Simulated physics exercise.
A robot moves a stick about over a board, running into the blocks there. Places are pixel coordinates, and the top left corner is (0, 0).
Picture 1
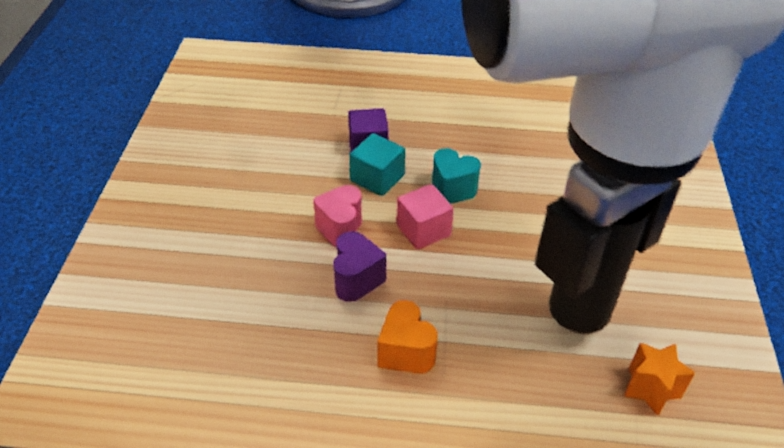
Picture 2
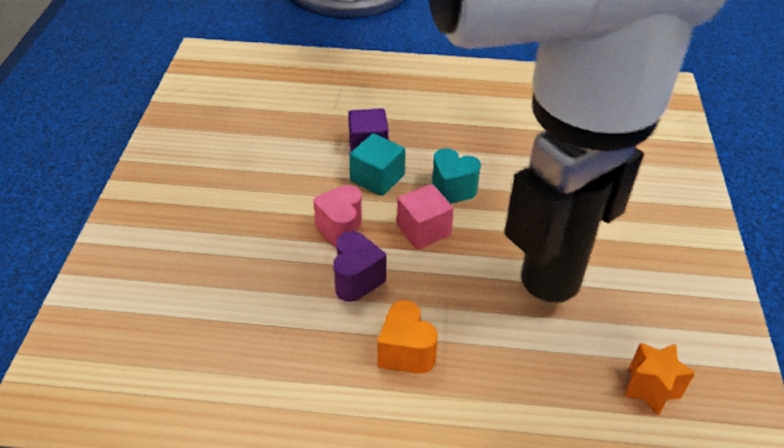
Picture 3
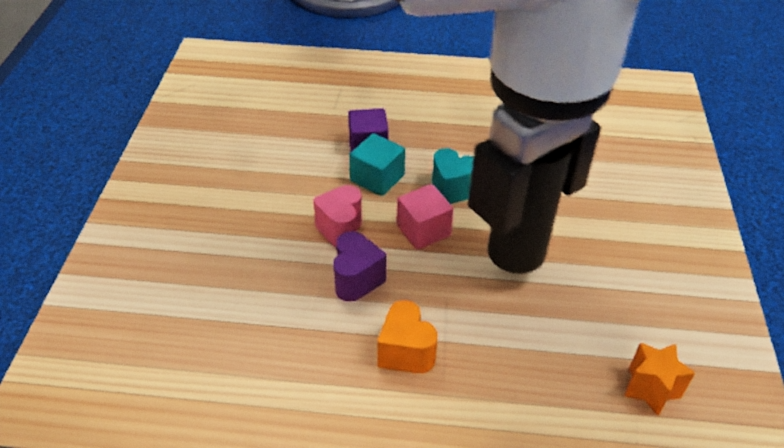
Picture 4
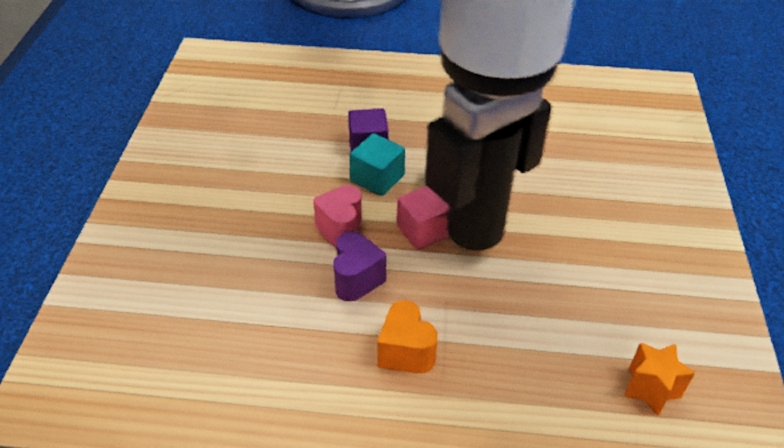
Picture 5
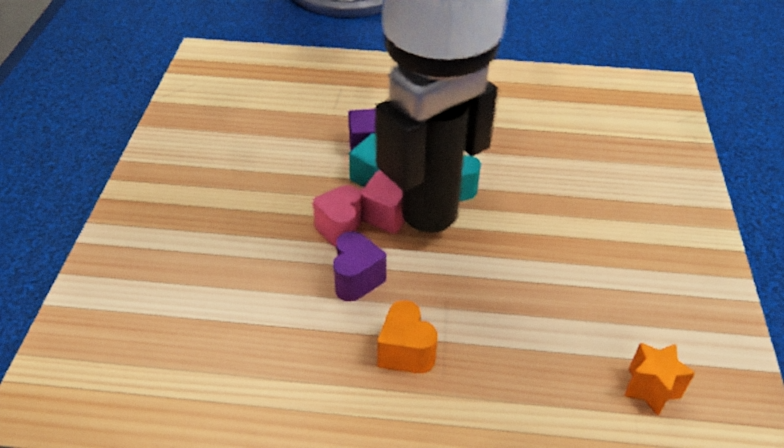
Robot arm sliding a black stick leftward across a striped wooden board, pushing a pink cube toward a pink heart block.
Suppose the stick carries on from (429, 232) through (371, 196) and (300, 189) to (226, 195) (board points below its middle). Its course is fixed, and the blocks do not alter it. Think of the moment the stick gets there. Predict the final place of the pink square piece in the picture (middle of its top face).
It should be at about (173, 163).
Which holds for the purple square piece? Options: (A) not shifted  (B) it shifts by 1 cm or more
The answer is B.
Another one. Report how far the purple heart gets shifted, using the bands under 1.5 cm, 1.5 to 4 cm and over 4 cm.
My estimate: Under 1.5 cm.
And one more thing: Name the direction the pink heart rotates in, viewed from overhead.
The turn is anti-clockwise.
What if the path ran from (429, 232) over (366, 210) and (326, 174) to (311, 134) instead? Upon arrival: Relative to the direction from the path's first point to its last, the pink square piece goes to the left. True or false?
That is true.
What follows on the original path. One third of the way, stick at (371, 178); pink heart at (326, 203), turned 35° anticlockwise; purple square piece at (368, 113); turquoise square piece at (360, 138), turned 45° clockwise; pink square piece at (323, 168), turned 30° anticlockwise.
Two thirds of the way, stick at (297, 170); pink heart at (326, 203), turned 35° anticlockwise; purple square piece at (366, 109), turned 15° clockwise; turquoise square piece at (349, 132), turned 60° clockwise; pink square piece at (249, 162), turned 35° anticlockwise.
At the end, stick at (222, 176); pink heart at (326, 203), turned 35° anticlockwise; purple heart in place; purple square piece at (366, 109), turned 15° clockwise; turquoise square piece at (349, 132), turned 60° clockwise; pink square piece at (173, 163), turned 15° anticlockwise.
